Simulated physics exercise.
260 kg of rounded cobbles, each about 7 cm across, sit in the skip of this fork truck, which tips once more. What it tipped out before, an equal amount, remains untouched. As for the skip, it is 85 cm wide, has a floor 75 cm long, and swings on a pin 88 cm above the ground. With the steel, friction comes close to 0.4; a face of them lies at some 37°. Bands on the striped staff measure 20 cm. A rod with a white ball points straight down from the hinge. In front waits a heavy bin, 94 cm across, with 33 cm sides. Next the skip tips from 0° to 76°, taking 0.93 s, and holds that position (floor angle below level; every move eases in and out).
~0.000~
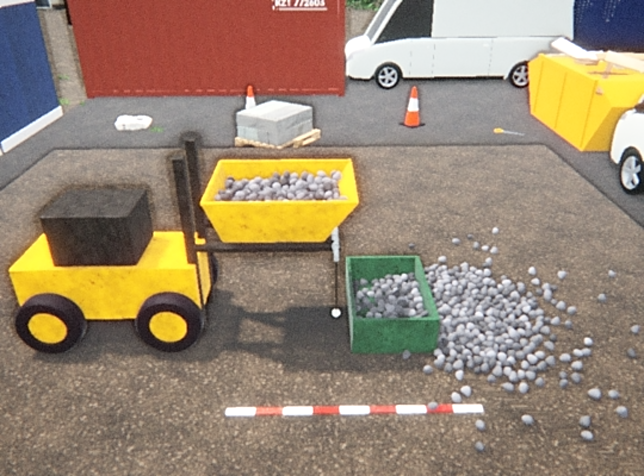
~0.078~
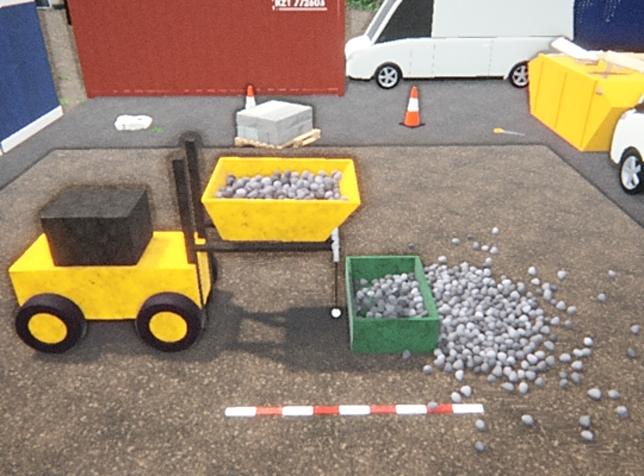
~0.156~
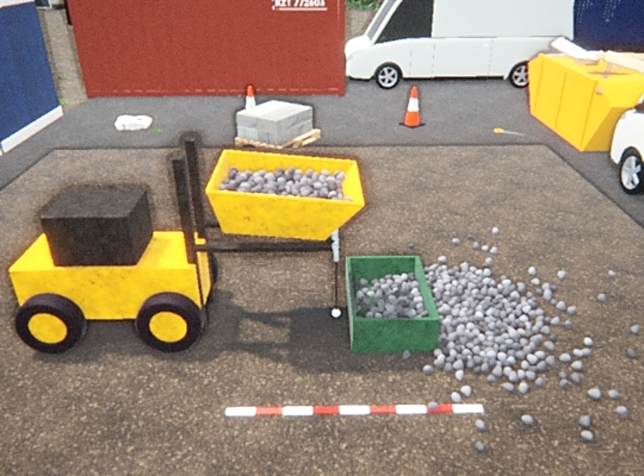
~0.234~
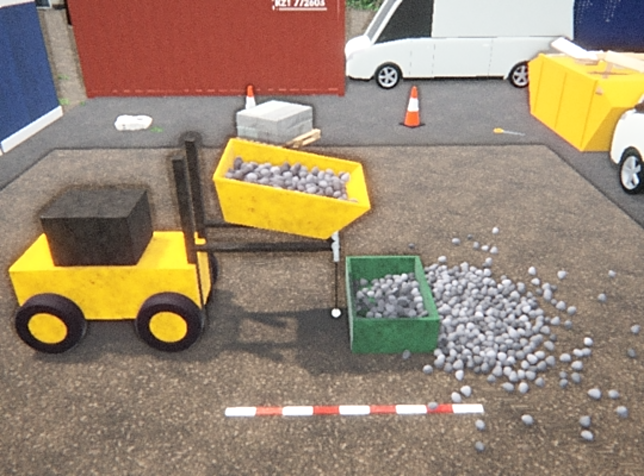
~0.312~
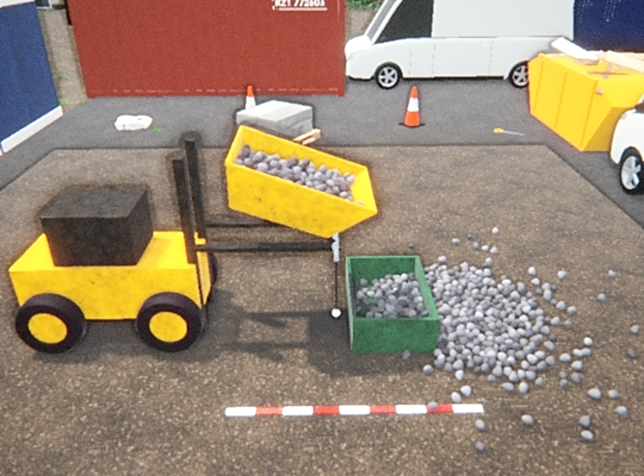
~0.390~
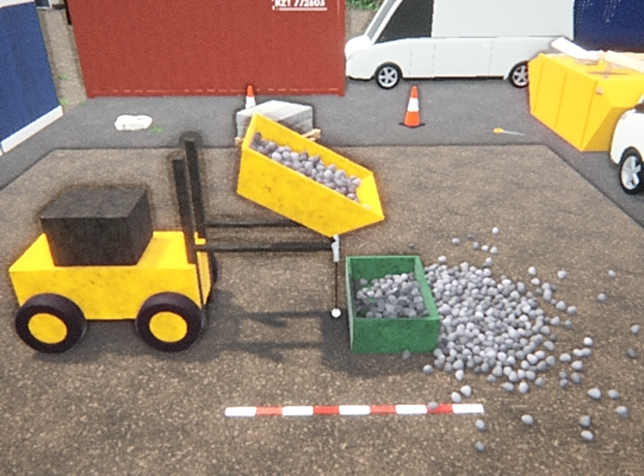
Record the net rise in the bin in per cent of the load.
Net rise: About 26 %.
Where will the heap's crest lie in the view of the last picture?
Look near (419, 289).
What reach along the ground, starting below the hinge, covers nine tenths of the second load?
Roughly 150 cm ahead of it.
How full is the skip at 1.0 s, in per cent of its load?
Roughly 75 parts in a hundred of the load.
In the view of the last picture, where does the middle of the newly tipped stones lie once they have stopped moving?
In the last view, somewhere near (453, 306).
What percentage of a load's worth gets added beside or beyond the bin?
Roughly 75 in a hundred of a load.
After 0.7 s the floor is at 64°; in per cent of one load, 100 in the skip, 24 in the bin, 76 beside or beyond the bin; the foremost stones are at (623, 312).
After 1.0 s the floor is at 76°; in per cent of one load, 74 in the skip, 43 in the bin, 82 beside or beyond the bin; the foremost stones are at (623, 312).
After 1.4 s the floor is at 76°; in per cent of one load, 20 in the skip, 44 in the bin, 135 beside or beyond the bin; the foremost stones are at (623, 312).
After 3.7 s the floor is at 76°; in per cent of one load, 0 in the skip, 50 in the bin, 150 beside or beyond the bin; the foremost stones are at (637, 318). Net gain in the bin, 26.
